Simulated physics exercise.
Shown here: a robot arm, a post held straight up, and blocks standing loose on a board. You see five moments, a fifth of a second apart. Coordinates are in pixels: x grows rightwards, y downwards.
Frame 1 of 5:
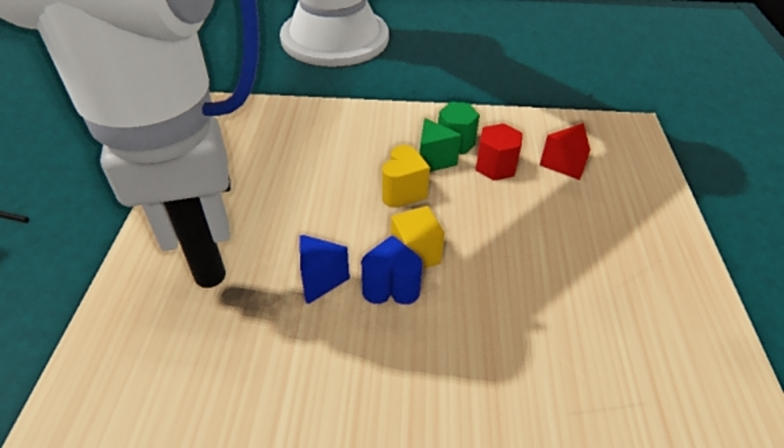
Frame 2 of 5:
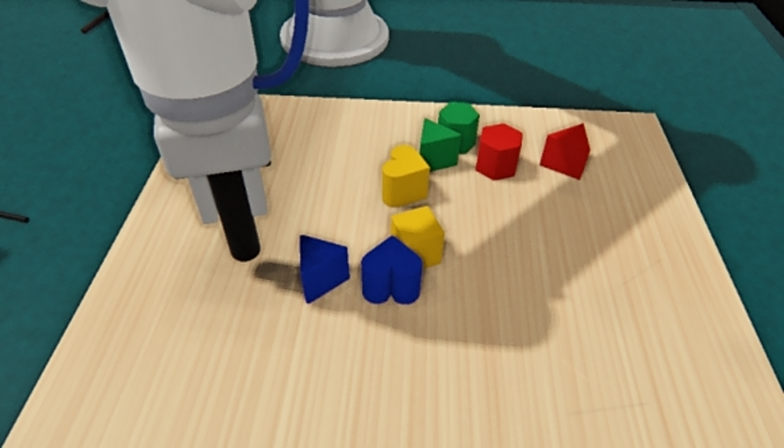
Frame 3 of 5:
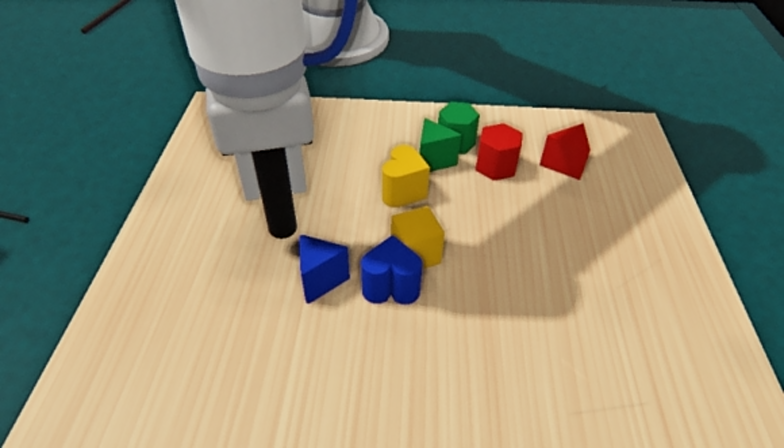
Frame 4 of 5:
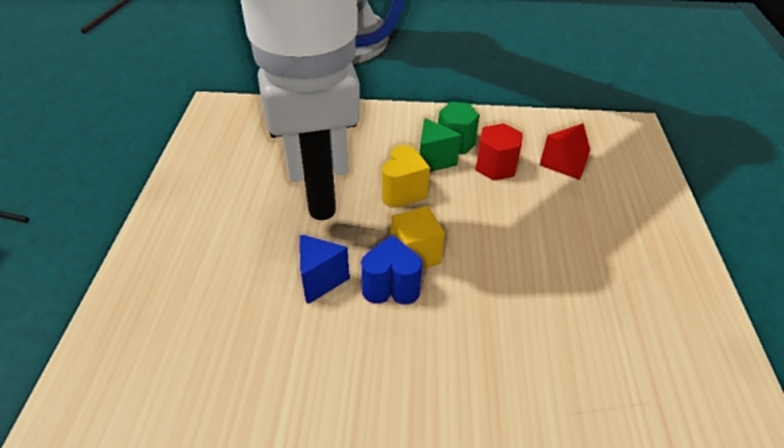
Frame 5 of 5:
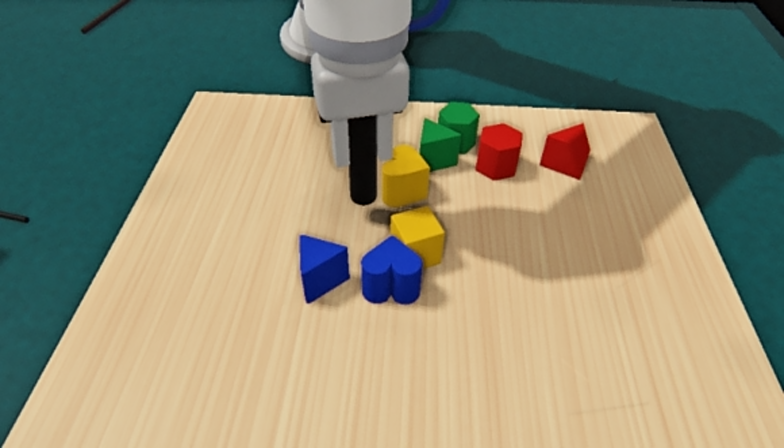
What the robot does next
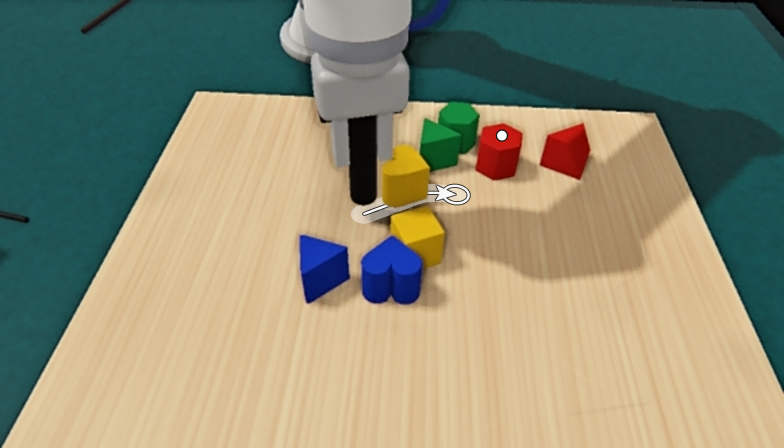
In the video, a robot arm holding a black post upright moves rightward and toward the back of a wooden board, passing behind a blue triangular block and nearing a yellow heart, while the colored blocks stay still.
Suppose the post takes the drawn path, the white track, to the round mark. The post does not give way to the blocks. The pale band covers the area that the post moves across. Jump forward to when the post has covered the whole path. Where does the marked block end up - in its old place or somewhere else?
That block is not shifted.
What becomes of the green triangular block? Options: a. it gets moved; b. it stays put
Answer: A.
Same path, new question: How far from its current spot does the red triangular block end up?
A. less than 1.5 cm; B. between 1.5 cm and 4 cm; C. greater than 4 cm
My answer is option A.
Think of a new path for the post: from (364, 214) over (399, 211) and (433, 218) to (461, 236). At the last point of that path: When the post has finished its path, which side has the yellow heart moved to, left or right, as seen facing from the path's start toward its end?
Moves left.
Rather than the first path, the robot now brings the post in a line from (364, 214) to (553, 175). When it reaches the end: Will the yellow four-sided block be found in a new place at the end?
I believe not.
The drawn path runs from (364, 214) via (394, 203) and (423, 193), ending at (456, 194); the dot is on the red hexagon.
What follows on the original path. One third of the way, post (395, 187); yellow heart (419, 151), turned 15° anticlockwise; green triangular block (441, 126).
Two thirds of the way, post (425, 178); yellow heart (429, 139), turned 60° anticlockwise; green triangular block (439, 120), turned 25° clockwise; green hexagon (464, 110).
At the end, post (458, 179); yellow heart (439, 140), turned 85° anticlockwise; green triangular block (438, 118), turned 20° clockwise; green hexagon (465, 108); red hexagon not moved; red triangular block not moved.
